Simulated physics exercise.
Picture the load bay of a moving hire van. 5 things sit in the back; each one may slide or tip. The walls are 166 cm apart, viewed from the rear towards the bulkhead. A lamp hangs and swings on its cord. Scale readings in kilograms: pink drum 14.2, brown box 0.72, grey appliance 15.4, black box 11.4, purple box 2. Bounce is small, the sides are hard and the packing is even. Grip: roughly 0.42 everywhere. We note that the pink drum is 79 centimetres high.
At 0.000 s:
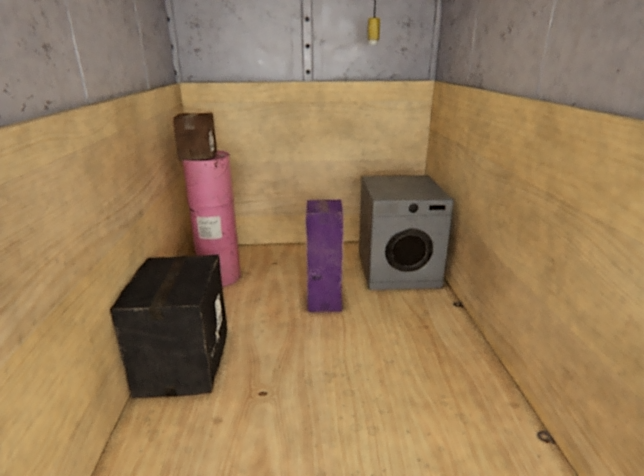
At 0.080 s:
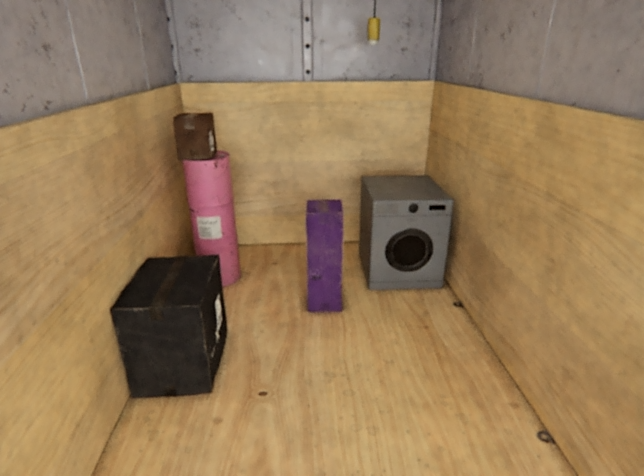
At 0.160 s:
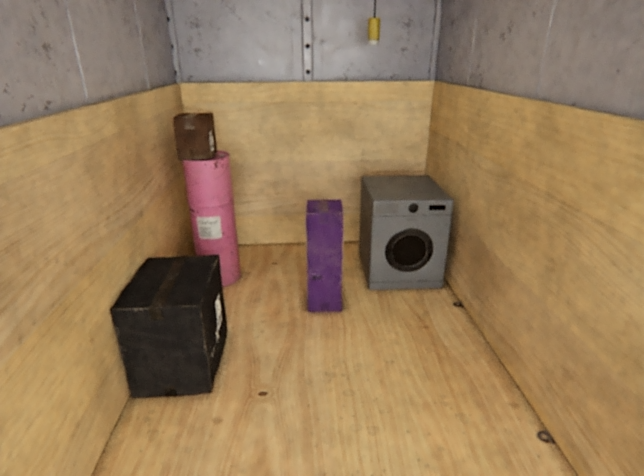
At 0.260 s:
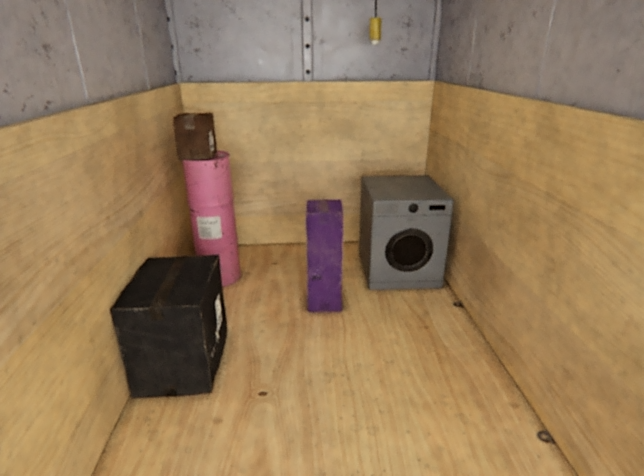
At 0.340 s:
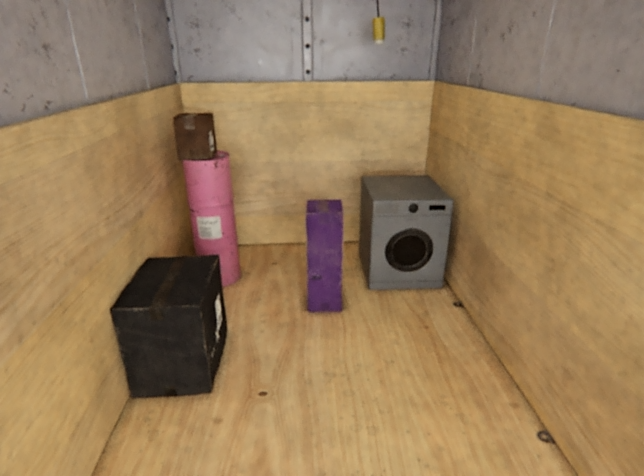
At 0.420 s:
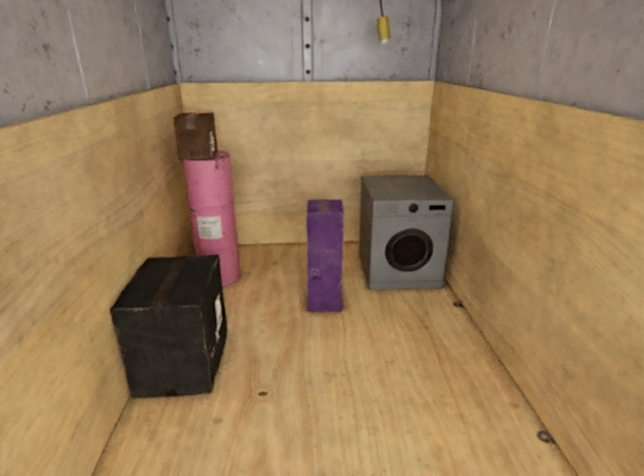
The clip shows a wood-lined cargo space holding a black box, a brown box on a pink drum, a purple box and a grey appliance, all staying still while a hanging yellow lamp, steady at first, swings slightly right.
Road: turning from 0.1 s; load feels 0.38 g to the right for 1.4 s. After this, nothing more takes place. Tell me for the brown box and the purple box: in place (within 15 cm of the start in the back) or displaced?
Result: The brown box goes out of position; the purple box goes out of position.
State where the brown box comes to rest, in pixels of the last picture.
Around (380, 176).
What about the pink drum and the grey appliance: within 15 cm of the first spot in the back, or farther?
Pink drum: Is displaced. Grey appliance: Remains in place.
Around 1.02 s, push 0.38 g right; purple box at 42° to upright near (365, 258); brown box at 22° to upright near (259, 135); pink drum at 22° to upright.
Around 1.22 s, push 0.38 g right; brown box now down from where it sat; purple box on its side near (407, 286); pink drum at 52° to upright.
Finally (2.1 s), down from where it sat, brown box; on their side or leaning hard in the back, pink drum and purple box; the other 2 still in place (within 15 cm). In the last view, brown box near (380, 176), purple box near (411, 288).
